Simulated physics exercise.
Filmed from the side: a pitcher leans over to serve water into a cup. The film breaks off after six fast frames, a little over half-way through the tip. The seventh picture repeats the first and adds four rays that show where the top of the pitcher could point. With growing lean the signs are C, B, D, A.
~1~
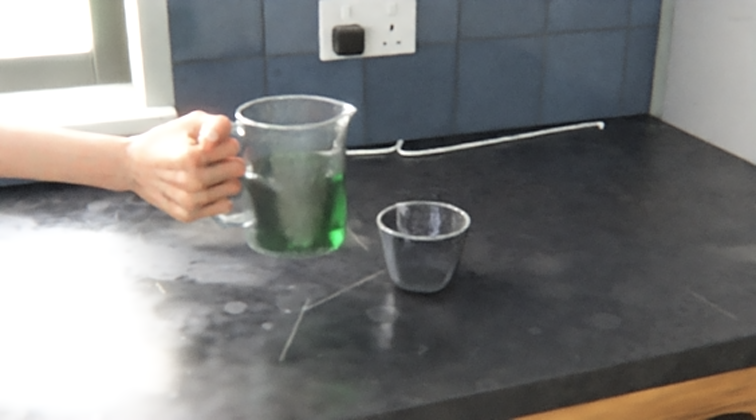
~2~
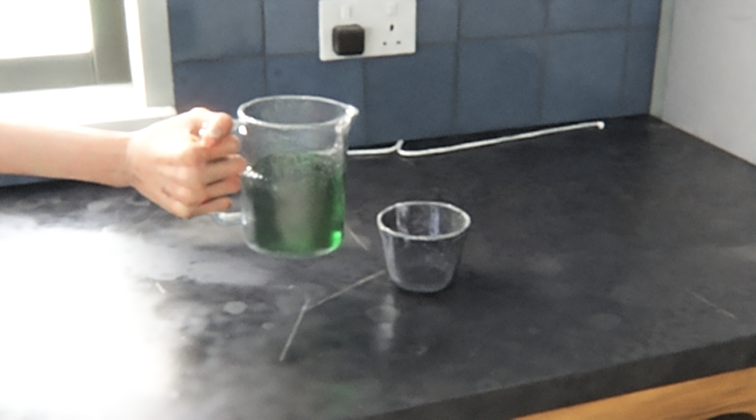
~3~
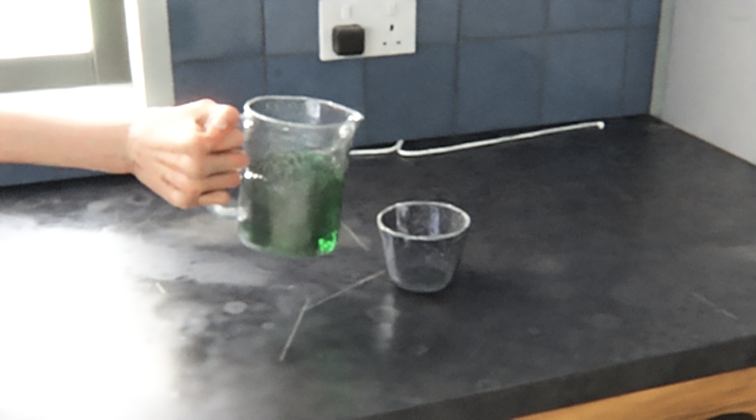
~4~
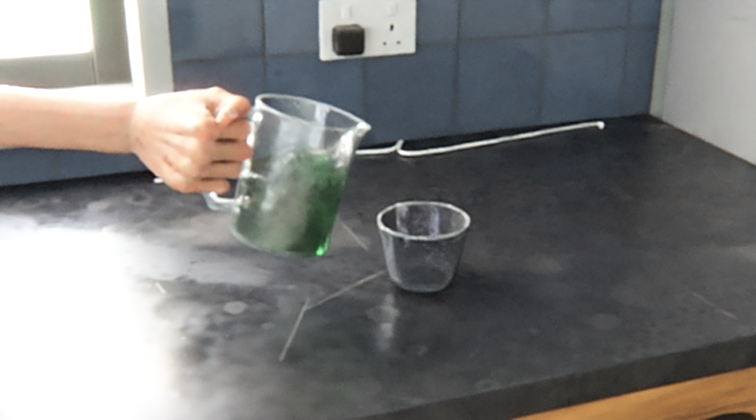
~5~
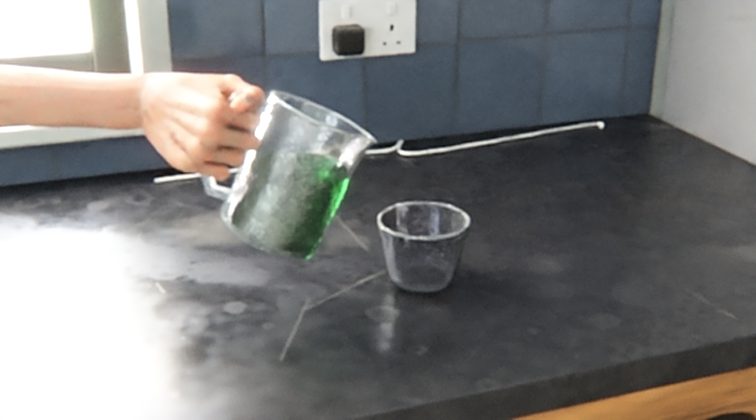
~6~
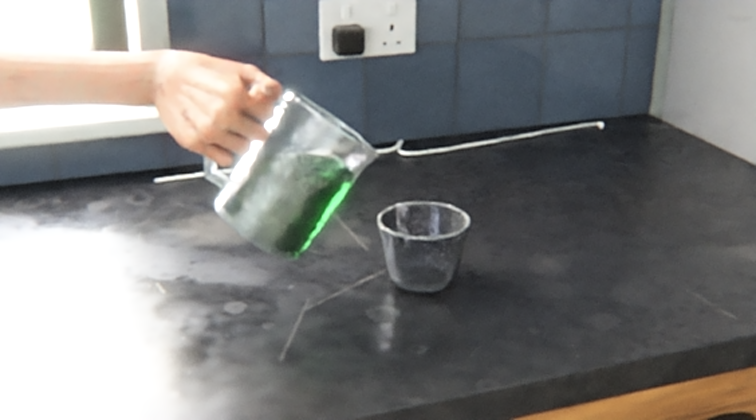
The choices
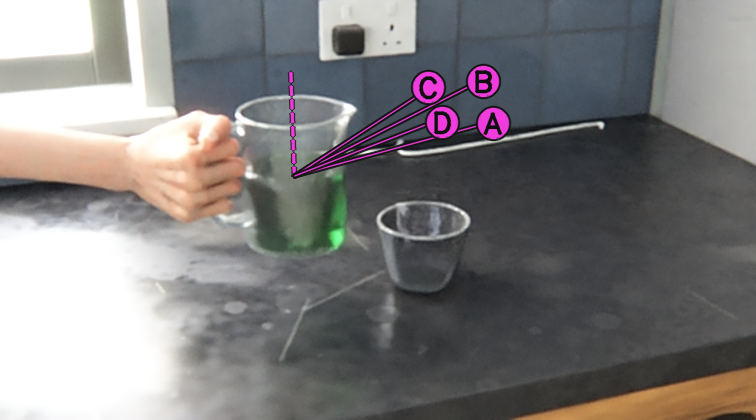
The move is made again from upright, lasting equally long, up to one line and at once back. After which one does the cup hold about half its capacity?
B is best.
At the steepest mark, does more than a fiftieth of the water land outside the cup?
Yes, it does.
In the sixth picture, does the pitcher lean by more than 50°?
No, it does not.
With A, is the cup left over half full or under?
Over.
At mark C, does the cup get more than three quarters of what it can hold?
No, less.
On the marked copy, A at (476, 126); B at (467, 87); C at (414, 97); D at (425, 125).
For mark A, the cup ends with about 80 % of what it can hold; 8 % of the water is spilt.
For mark B, the cup ends with about 48 % of what it can hold.
For mark C, the cup ends with about 28 % of what it can hold.
For mark D, the cup ends with about 65 % of what it can hold; 4 % of the water is spilt.
